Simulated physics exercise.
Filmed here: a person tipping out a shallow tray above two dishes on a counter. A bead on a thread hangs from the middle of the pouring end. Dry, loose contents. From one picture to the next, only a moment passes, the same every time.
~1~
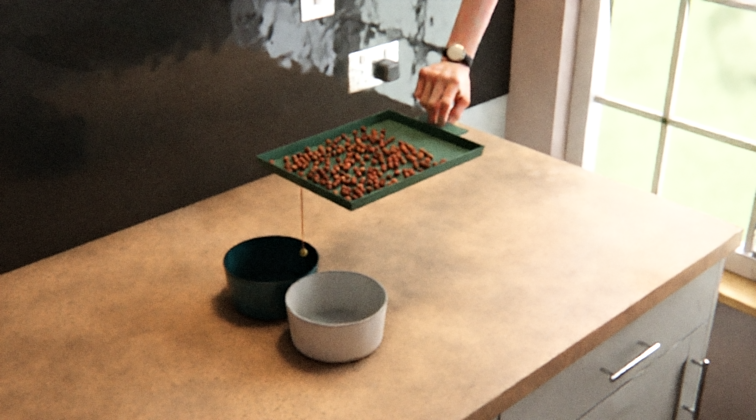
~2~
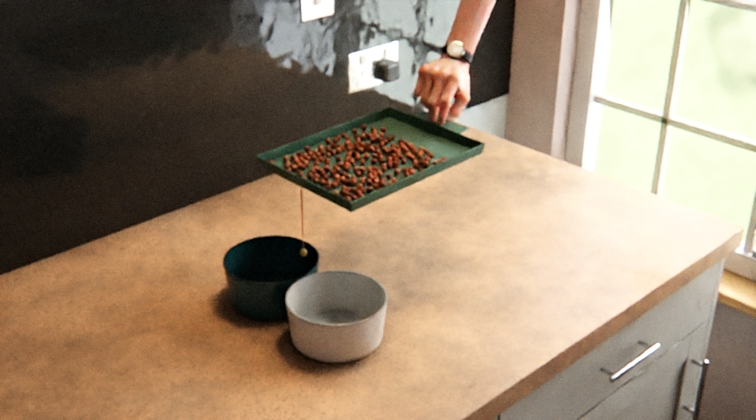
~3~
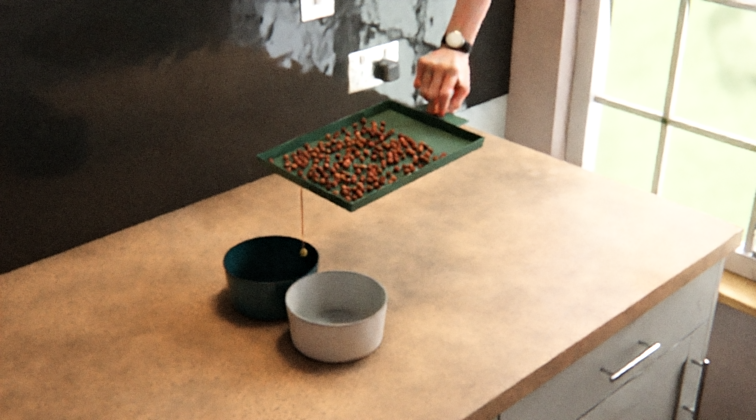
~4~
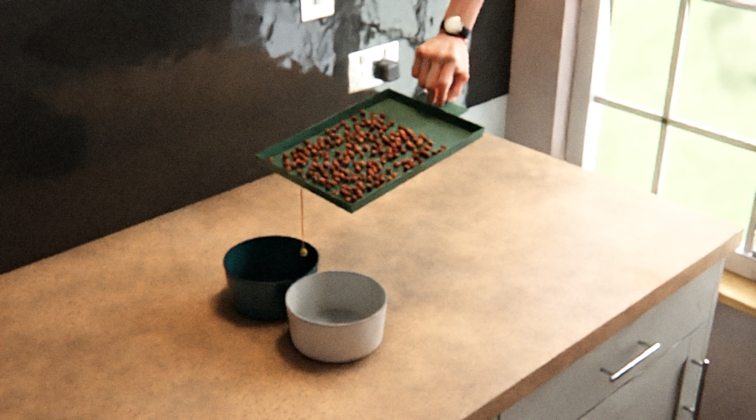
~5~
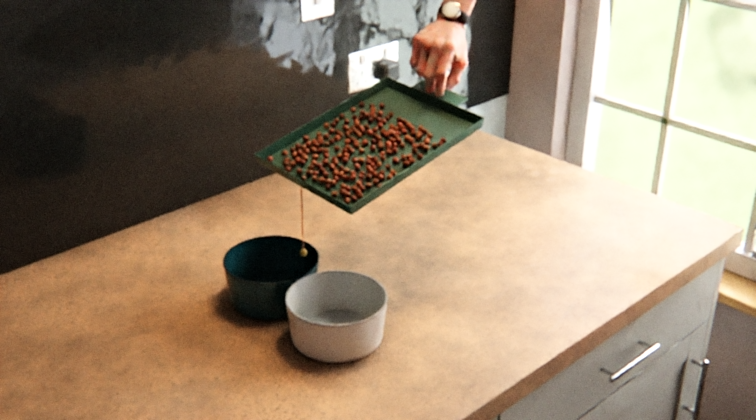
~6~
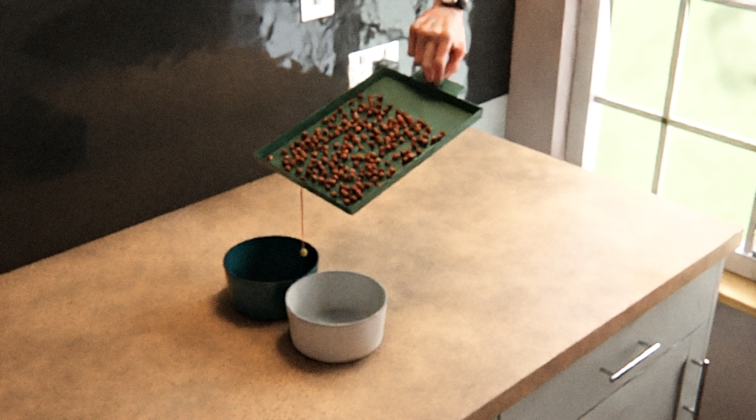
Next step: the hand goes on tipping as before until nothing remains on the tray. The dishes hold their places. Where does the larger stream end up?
It ends up in the right-hand dish.
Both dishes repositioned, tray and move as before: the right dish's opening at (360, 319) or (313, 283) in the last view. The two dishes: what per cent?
First placement near 90 percent, second near 90 percent.
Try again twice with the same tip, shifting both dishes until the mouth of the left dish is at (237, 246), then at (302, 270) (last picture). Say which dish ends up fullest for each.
With the dishes at the first place it's the right-side dish, and at the second it's the left-side dish.
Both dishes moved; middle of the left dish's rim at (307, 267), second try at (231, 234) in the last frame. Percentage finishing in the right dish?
Some 20 percent in the first case, 50 percent in the second.
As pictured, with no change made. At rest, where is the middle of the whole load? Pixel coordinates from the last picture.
Near (319, 331), more or less.
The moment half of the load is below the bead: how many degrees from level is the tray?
Around 110° at that moment.
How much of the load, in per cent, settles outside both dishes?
That works out to something like 10 per cent.
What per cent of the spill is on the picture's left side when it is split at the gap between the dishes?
Left portion: Around 100 %.
Soon after the last picture, tray tipped steeply; nearly all on the tray; a stray few in the air.
A little later, tray tipped past a quarter turn; nearly all on the tray; a small part in the right dish; a stray few in the left dish; a stray few outside both; a stray few in the air.
Later still, tray tipped past a quarter turn; about two thirds in the right dish; about a quarter in the left dish; a small part outside both.
At rest, tray tipped past a quarter turn; about two thirds in the right dish; about a quarter in the left dish; a small part outside both.
